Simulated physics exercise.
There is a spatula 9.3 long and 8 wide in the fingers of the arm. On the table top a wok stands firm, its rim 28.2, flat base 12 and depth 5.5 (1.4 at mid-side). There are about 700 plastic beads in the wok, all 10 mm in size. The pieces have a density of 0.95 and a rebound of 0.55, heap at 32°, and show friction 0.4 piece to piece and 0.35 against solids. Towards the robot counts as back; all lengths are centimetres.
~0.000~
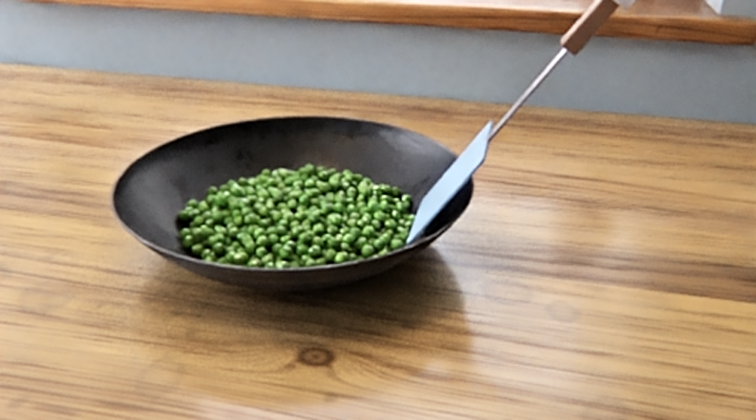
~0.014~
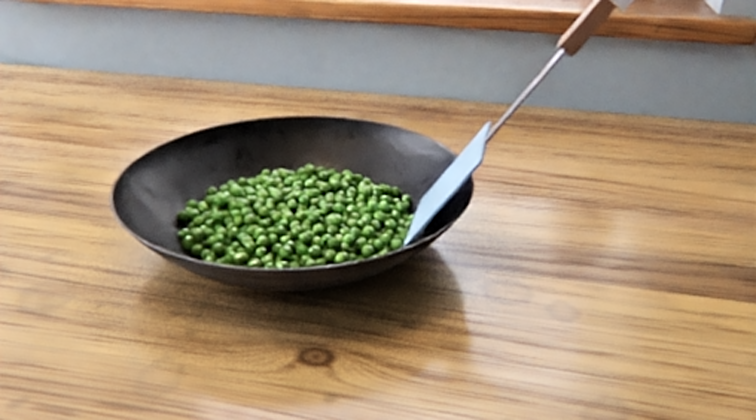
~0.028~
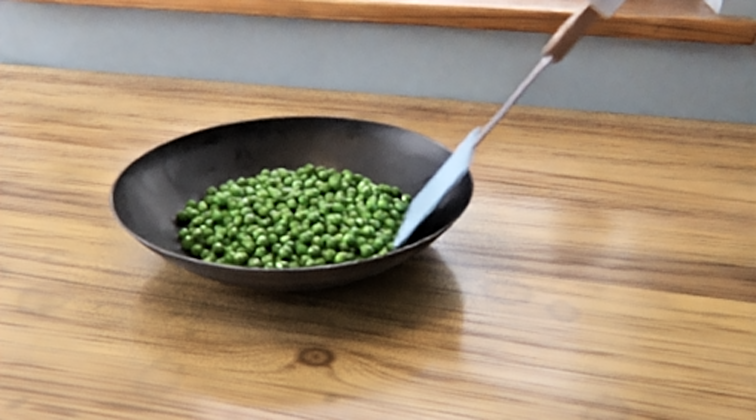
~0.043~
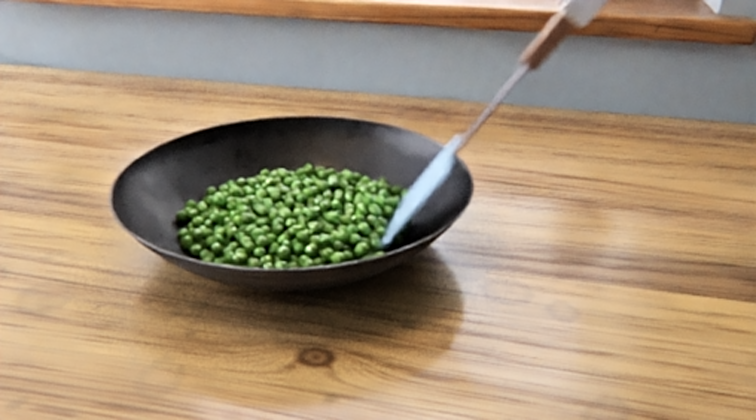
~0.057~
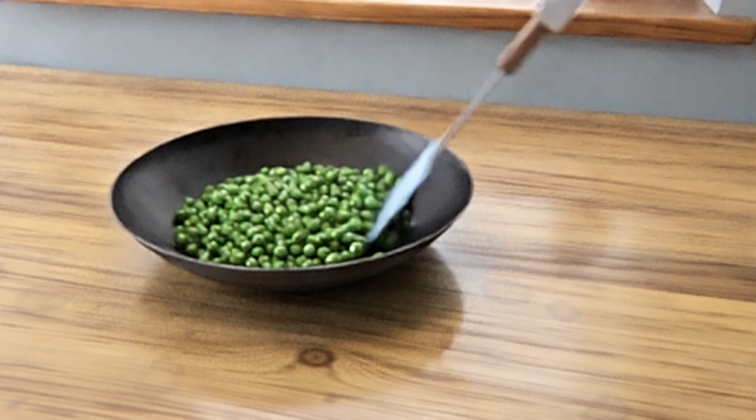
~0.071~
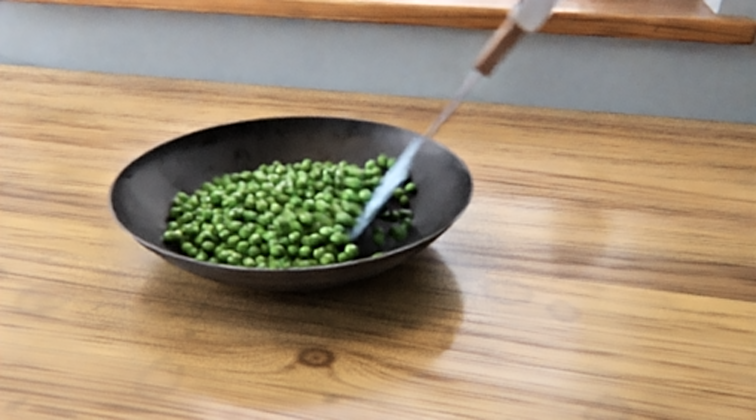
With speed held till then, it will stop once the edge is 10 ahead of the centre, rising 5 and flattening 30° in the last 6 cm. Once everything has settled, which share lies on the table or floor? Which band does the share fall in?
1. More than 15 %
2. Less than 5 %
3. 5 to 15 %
1, more than 15 %.
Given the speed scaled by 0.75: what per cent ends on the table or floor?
I'd put it at about 15 per cent.
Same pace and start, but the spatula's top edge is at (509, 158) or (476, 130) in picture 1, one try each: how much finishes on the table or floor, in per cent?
About 25% and 30%.
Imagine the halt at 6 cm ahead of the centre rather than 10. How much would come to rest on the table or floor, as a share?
I'd expect close to 10 per cent then.
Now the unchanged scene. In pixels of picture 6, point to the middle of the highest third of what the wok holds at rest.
(215, 202).
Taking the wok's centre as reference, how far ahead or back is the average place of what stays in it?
The balance point lies close to 3.5 cm ahead.
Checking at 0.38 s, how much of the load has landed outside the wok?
I'd put it at around 10 per cent.
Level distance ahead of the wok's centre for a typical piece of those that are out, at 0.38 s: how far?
26 cm.
By 0.11 s, sloping 56°, highest piece 6 above the table; 704 in the wok.
By 0.16 s, sloping 49°, highest piece 8 above the table; 704 in the wok.
By 0.38 s, sloping 26°, highest piece 17 above the table; 524 in the wok, 64 on the table or floor, 116 on the blade or in flight.
By 1.43 s, sloping 26°, highest piece 4 above the table; 524 in the wok, 180 on the table or floor.
Final count, 524 in the wok, 180 on the table or floor. That is 26 % on the table or floor.
